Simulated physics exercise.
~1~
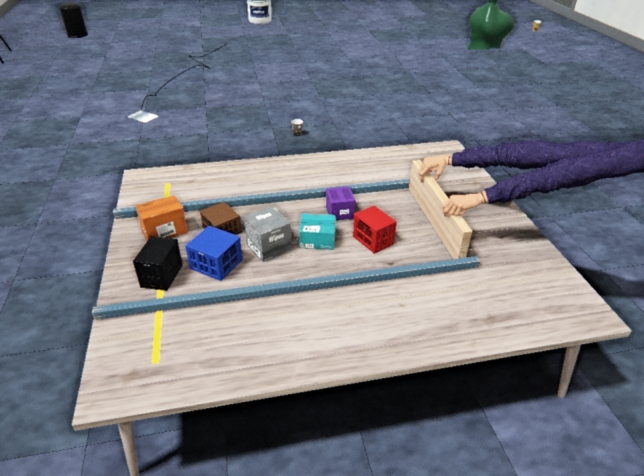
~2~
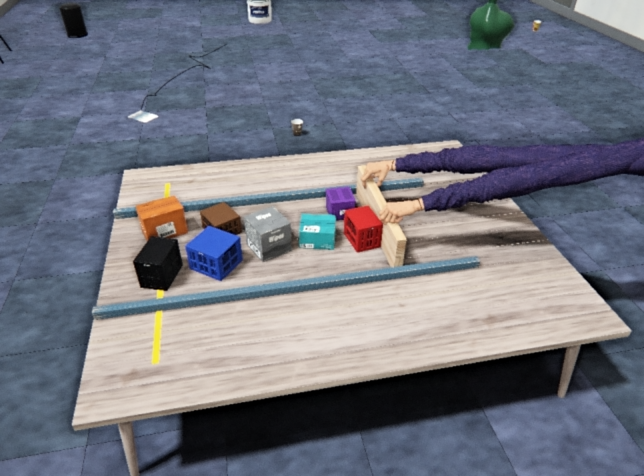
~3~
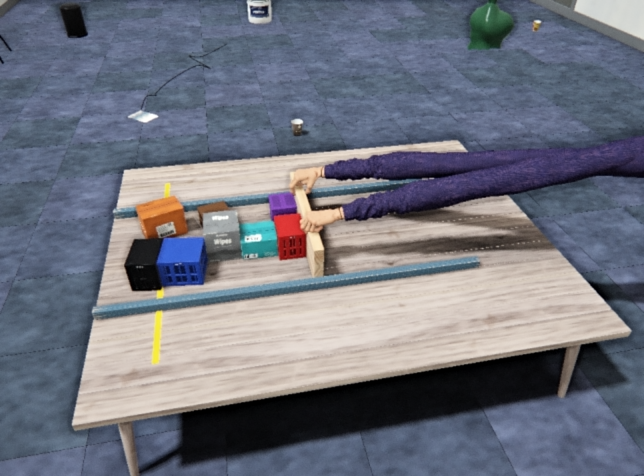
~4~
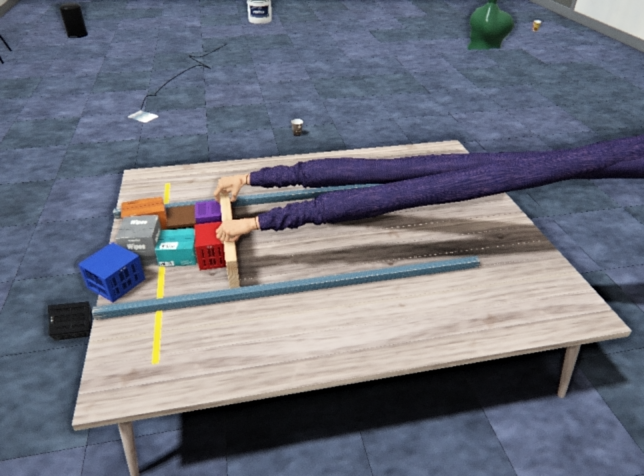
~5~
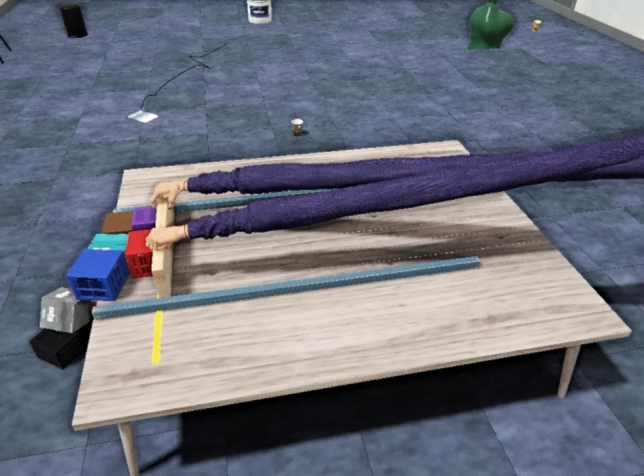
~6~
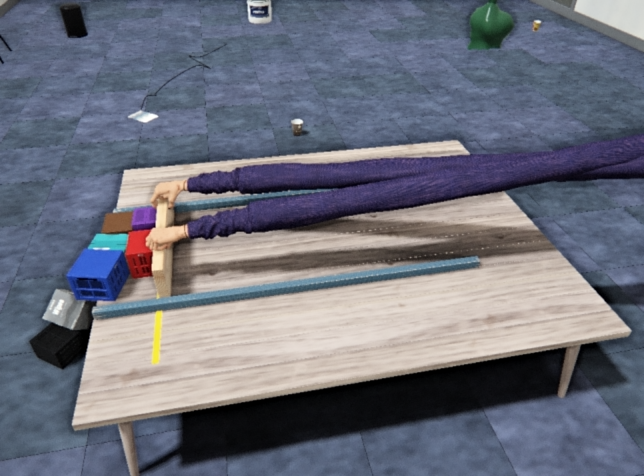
On a low wooden table, a person in purple sleeves pushed a plank leftward between two blue strips, shoving colored boxes along until it stopped at the yellow tape, with the black, grey and orange ones gone off the end and the blue crate at the edge.
